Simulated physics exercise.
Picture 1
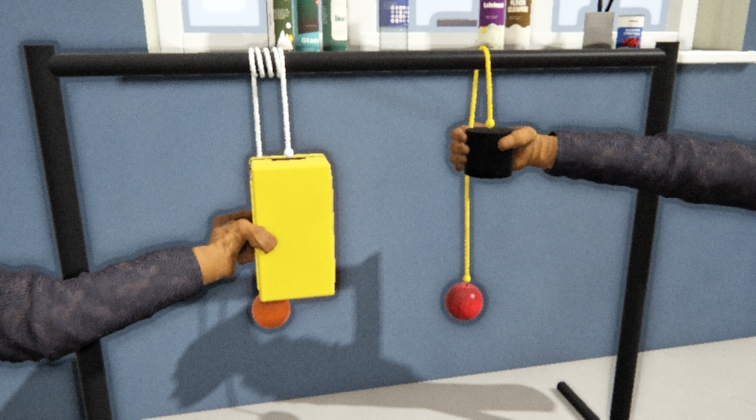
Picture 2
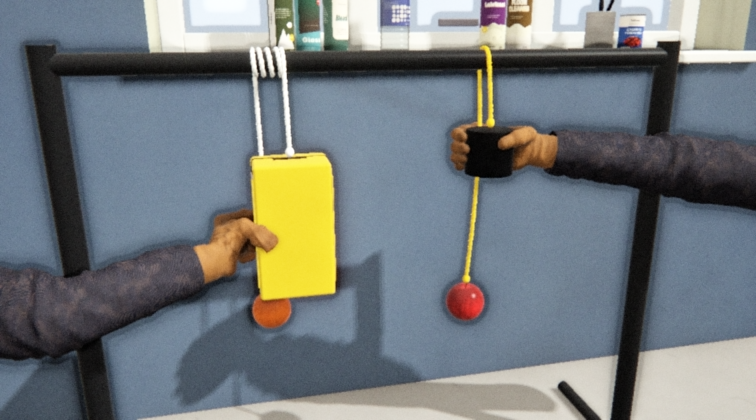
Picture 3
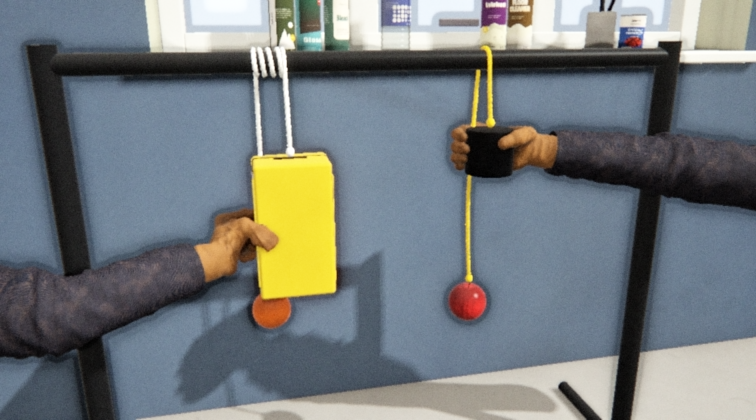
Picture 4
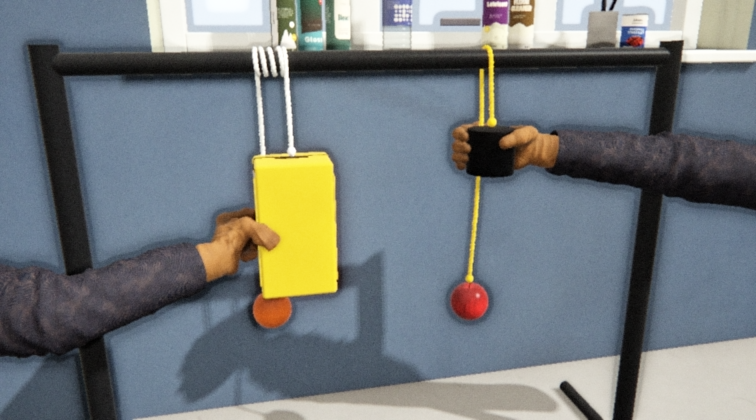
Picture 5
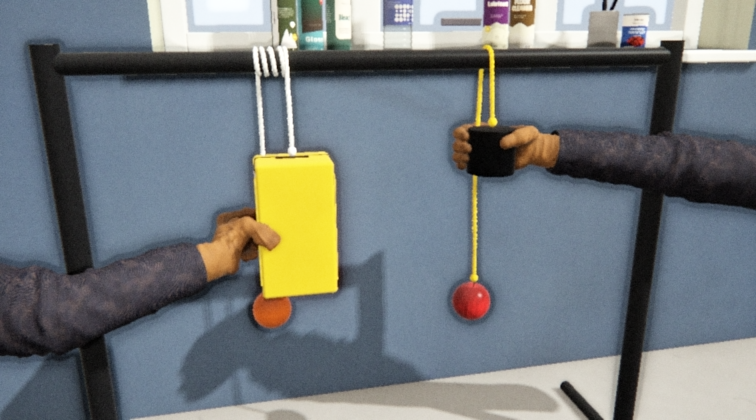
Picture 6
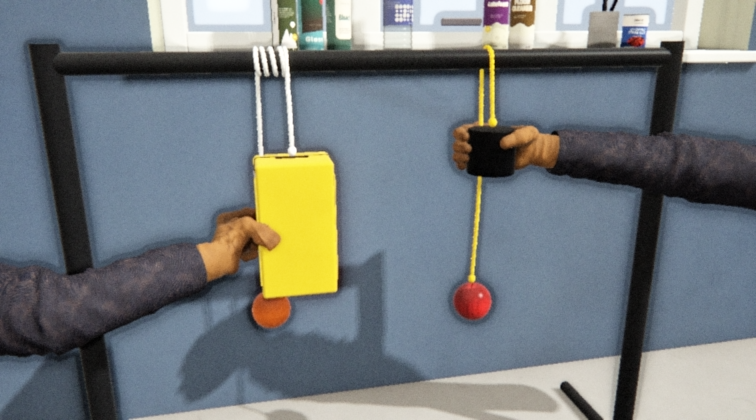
Two hands hold a yellow case and a black object still beneath a dark rail.
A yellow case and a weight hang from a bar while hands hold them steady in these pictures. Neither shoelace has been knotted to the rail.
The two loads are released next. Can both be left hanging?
The yellow case is going to stay put for sure; the weight is going to come down for sure.
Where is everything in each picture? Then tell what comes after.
In the first frame, yellow case (292, 226); weight (489, 152); left orange (271, 309); right apple (464, 301).
In the second frame, yellow case (293, 225); weight (489, 151).
In the third frame, yellow case (294, 225); weight (489, 151).
In the fourth frame, yellow case (295, 224); weight (491, 151).
In the fifth frame, yellow case (296, 224); weight (491, 151).
In the sixth frame, yellow case (296, 224); weight (491, 151); left shoelace wound several times round the rail; right shoelace only laid over the rail.
Then, 0.30 s after the last picture, yellow case hanging near (294, 222); weight dropping near (486, 234).
Then, 0.58 s after the last picture, yellow case hanging near (292, 219); weight on the floor.
At rest, yellow case hanging near (292, 221); weight on the floor. The yellow case keeps its height and the weight runs down to the floor.
